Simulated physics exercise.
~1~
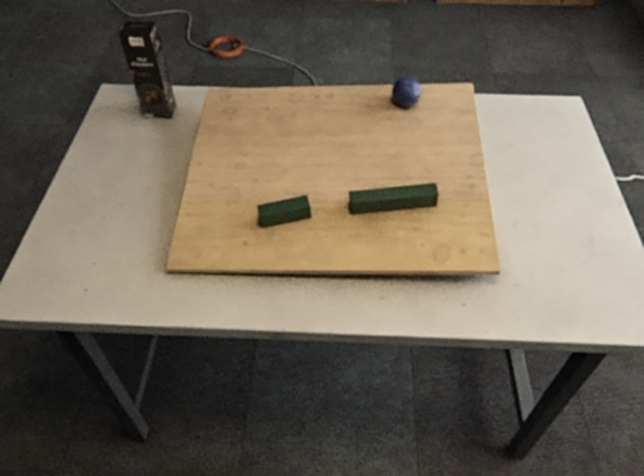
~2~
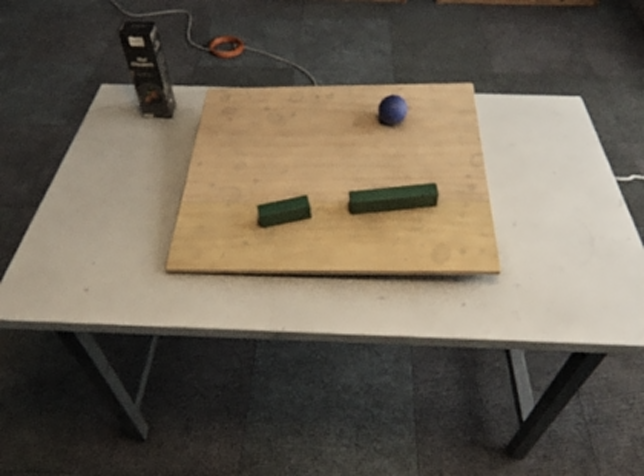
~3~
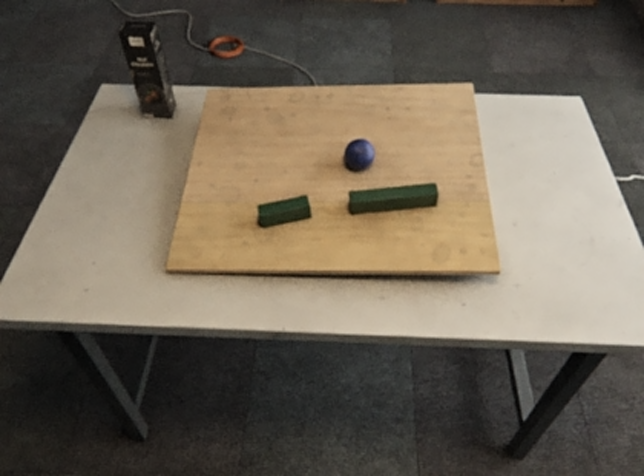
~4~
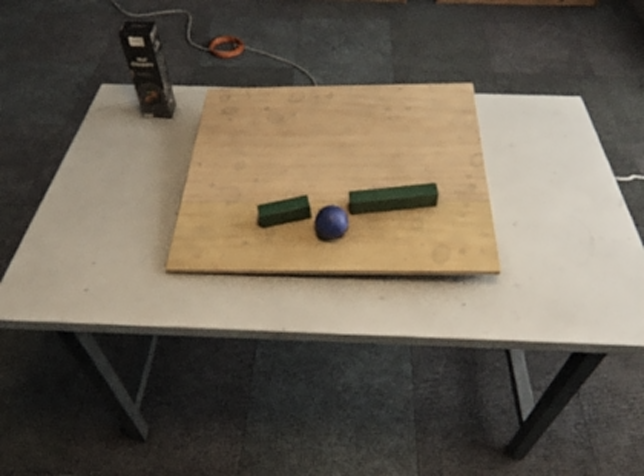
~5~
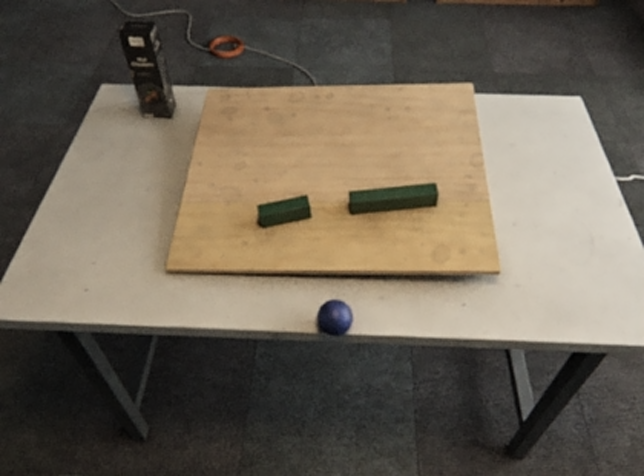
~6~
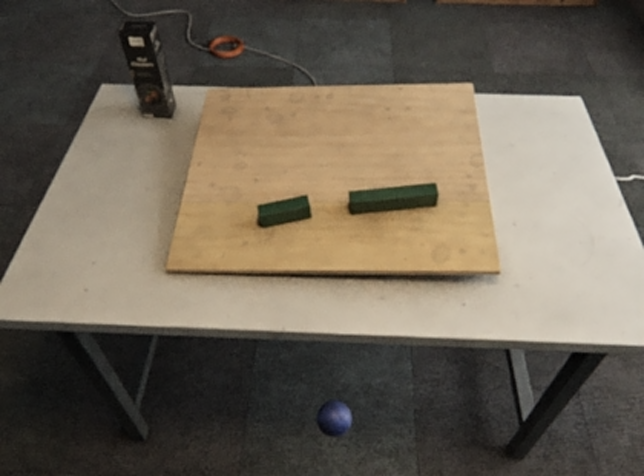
The clip opens on a tilted wooden board resting on a white table, with a blue ball near its far edge, two green blocks lying lower down, and a black carton standing at the back left. The ball rolls down the board toward the near side, drifting left as it goes. It heads for the opening between the blocks and passes through it without shifting either one. It then leaves the board's near edge and reaches the front of the table. Finally it drops past the table's edge and is last seen below it, above the dark floor, while the board, blocks and carton stay in place.
